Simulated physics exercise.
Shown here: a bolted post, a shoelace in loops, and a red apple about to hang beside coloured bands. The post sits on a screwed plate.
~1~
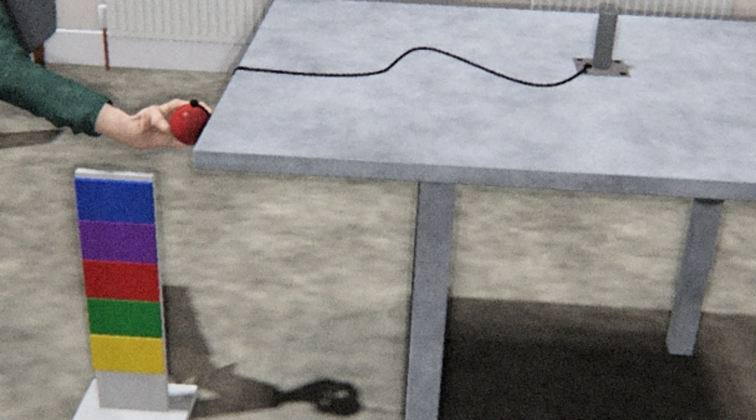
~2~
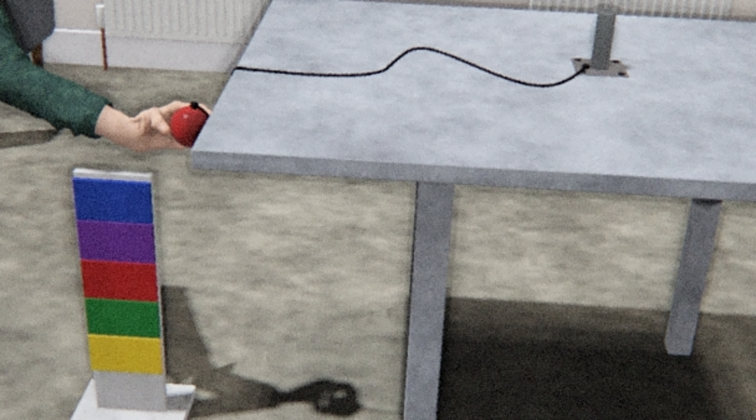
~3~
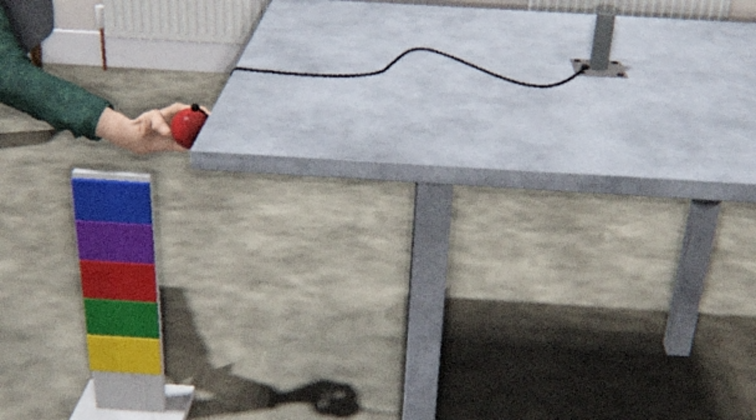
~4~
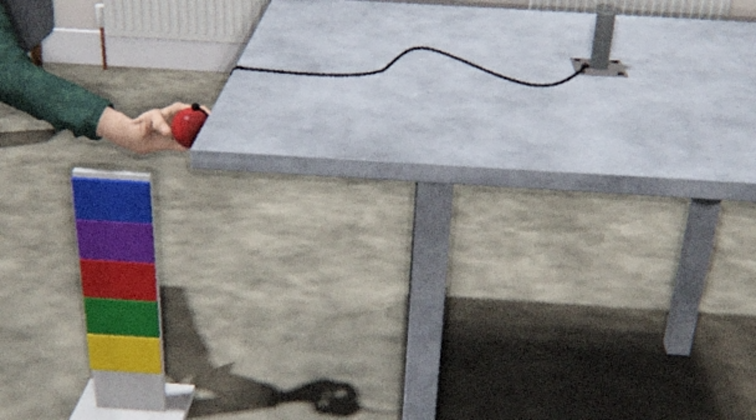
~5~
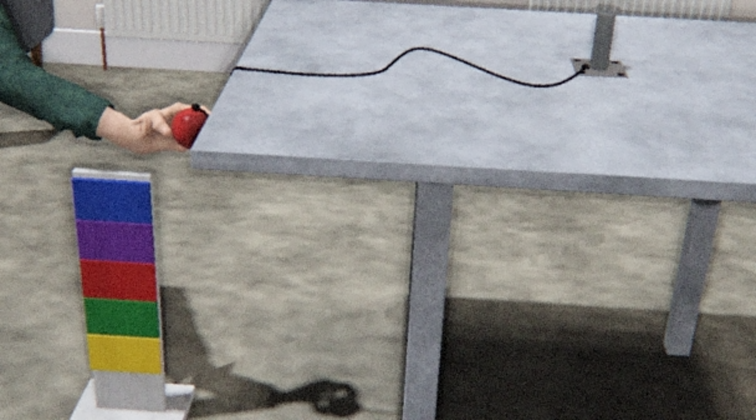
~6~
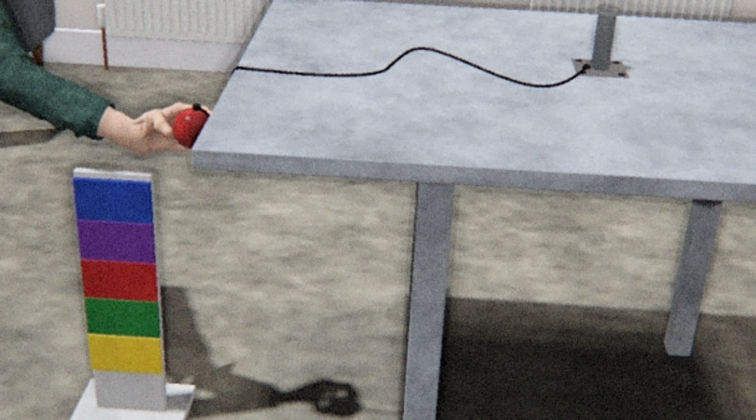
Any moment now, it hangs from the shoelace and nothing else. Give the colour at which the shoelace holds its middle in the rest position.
The shoelace holds it at red.
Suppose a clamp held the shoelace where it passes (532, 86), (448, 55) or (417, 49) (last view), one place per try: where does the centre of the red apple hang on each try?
Respectively (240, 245), (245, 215) and (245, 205).
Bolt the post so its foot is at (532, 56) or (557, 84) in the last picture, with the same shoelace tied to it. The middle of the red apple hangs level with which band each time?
In turn, green and then green.
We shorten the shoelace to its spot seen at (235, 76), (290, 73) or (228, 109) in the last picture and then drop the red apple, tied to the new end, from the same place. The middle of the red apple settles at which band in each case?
In order of the tries: Blue; then above them all; then purple.
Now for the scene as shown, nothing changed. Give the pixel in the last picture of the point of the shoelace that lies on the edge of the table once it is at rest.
About (365, 75).
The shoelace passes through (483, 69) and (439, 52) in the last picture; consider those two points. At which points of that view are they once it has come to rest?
I'd say about (432, 64) for one and about (367, 63) for the other.
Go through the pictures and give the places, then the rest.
The first picture shows red apple (191, 124); blue (114, 202); purple (118, 243); red (121, 282); green (124, 320); yellow (127, 355).
The second picture shows red apple (191, 126); shoelace through (565, 81) (482, 69) (410, 51) (358, 75) (254, 70).
The third picture shows red apple (192, 129).
The fourth picture shows red apple (192, 128); shoelace through (564, 81) (481, 69) (409, 51) (357, 75) (253, 70).
The fifth picture shows red apple (192, 129).
The sixth picture shows red apple (193, 128); shoelace through (565, 82) (482, 69) (410, 51) (358, 75) (254, 70).
Early on, apple near (248, 259); level with purple.
Midway, apple near (248, 280); level with red.
Finally, apple near (243, 279); level with red. Its middle rests at the red band.
